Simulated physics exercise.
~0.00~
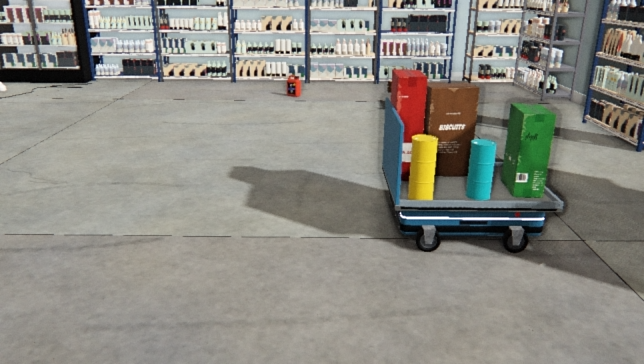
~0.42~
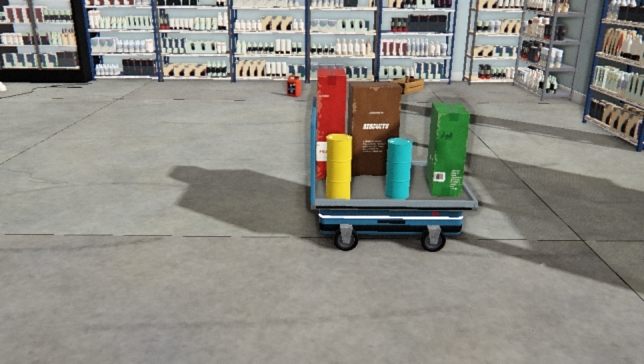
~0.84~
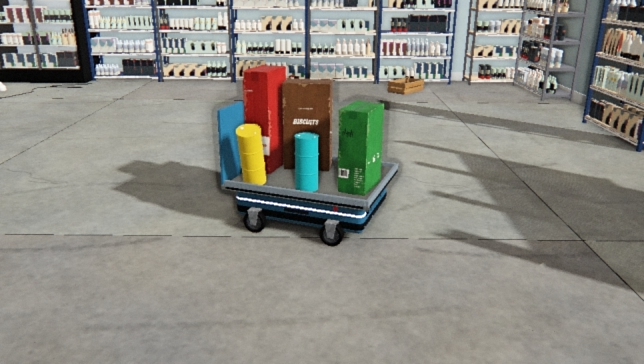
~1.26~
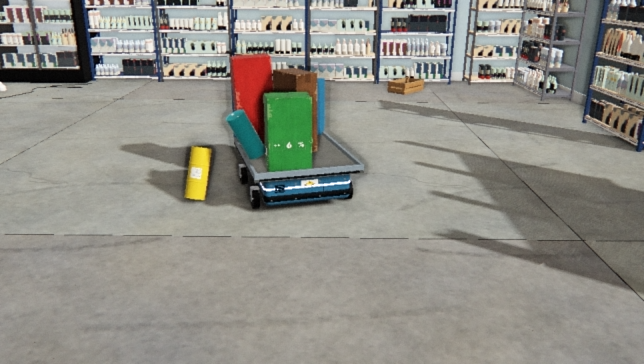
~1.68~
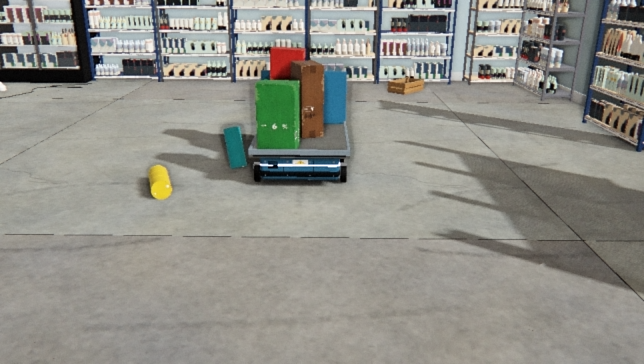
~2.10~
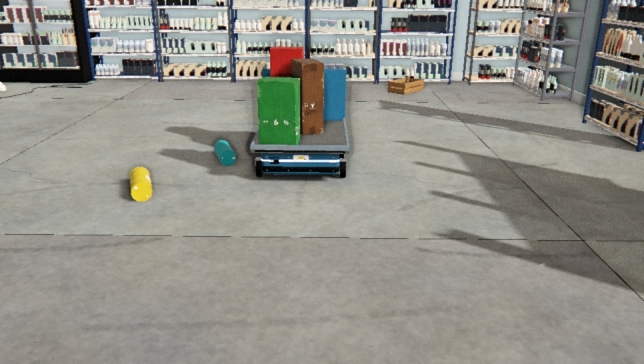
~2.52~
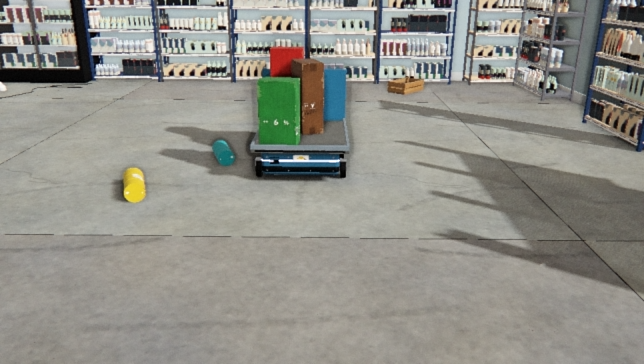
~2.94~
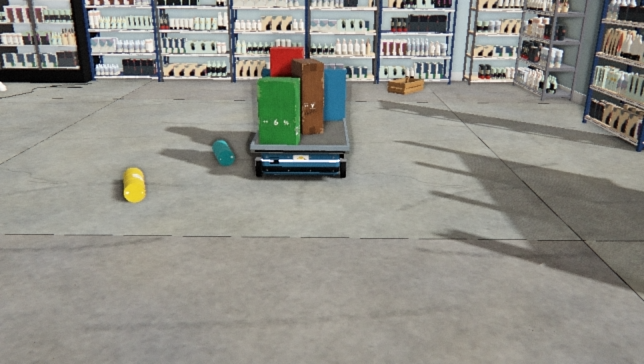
A blue cart carrying boxes and canisters rolled left across a store floor, then swung away toward the shelves and stopped. The yellow canister and then the turquoise one fell off and lay on the floor, while the red, brown and green boxes stayed upright aboard.
